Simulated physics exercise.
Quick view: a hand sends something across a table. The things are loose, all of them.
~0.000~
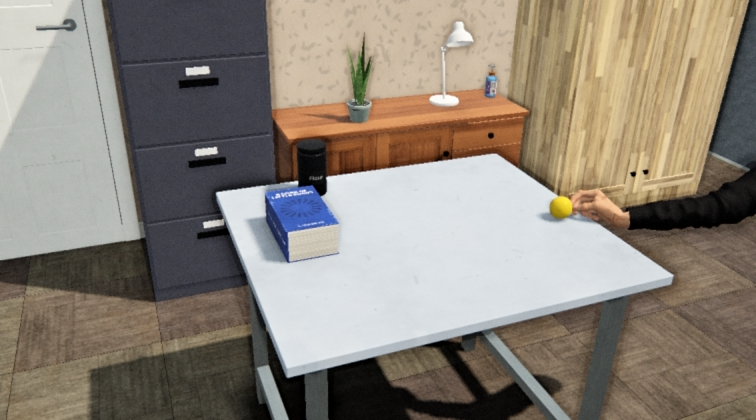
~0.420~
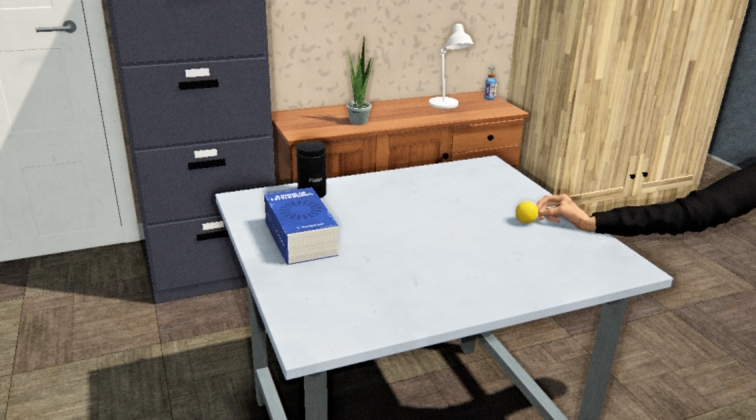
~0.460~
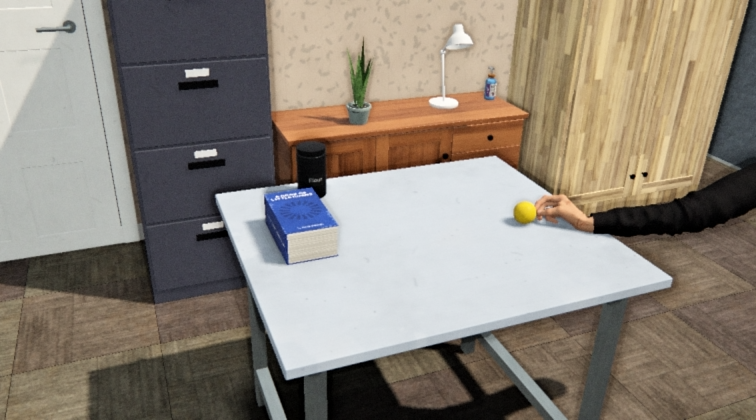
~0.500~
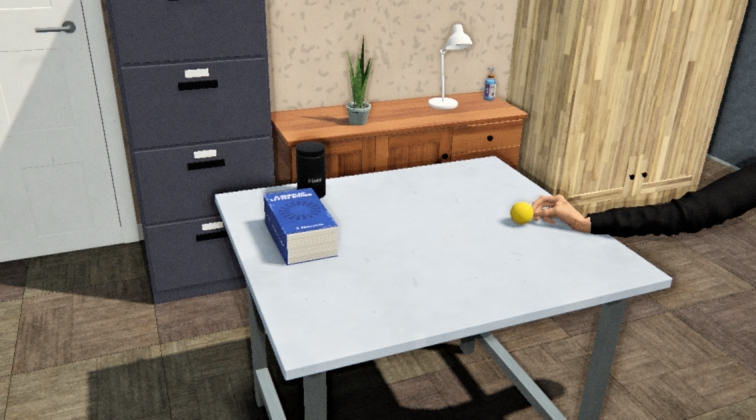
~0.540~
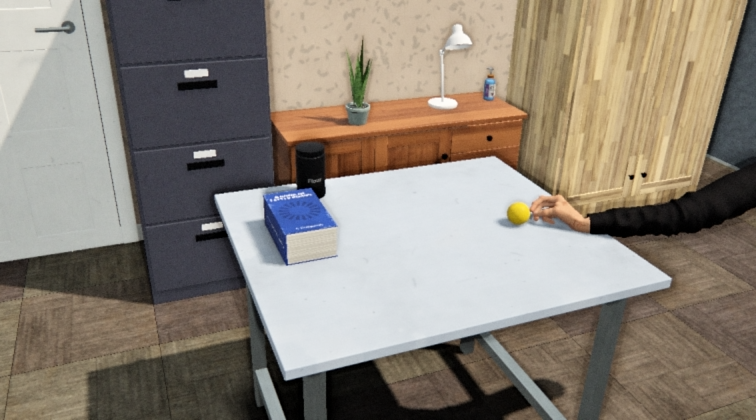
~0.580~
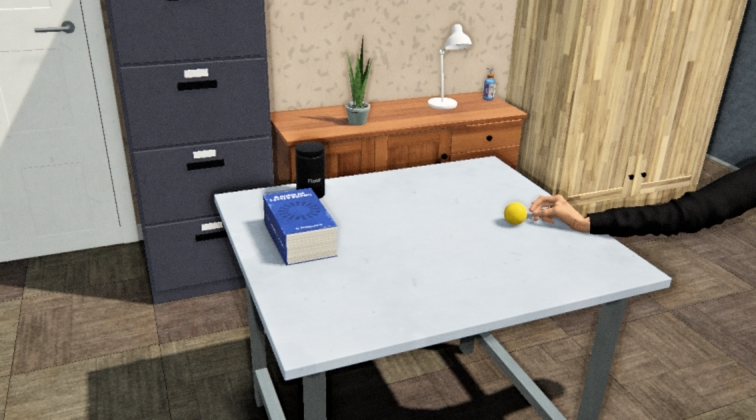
On a pale table, a hand nudges a yellow lemon left, and it creeps slightly farther.
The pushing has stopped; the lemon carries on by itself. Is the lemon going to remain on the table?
Spared a fall.
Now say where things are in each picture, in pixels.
Under the hand; yellow lemon (561, 208), in the first frame.
Under the hand; yellow lemon (526, 212), in the second frame.
Under the hand; yellow lemon (524, 213), in the third frame.
Yellow lemon (521, 213), in the fourth frame.
Yellow lemon (518, 214), in the fifth frame.
Yellow lemon (515, 214) shifted a little, in the sixth frame.
After 0.68 s, yellow lemon shifted a little near (508, 214).
After 0.98 s, yellow lemon shifted about its own width near (492, 215).
After 1.18 s, yellow lemon shifted well along near (483, 216).
After 1.58 s, yellow lemon shifted well along near (473, 217).
In the end (2.2 s), moved from the start, yellow lemon. At the end, from the last picture's camera, yellow lemon near (471, 217).
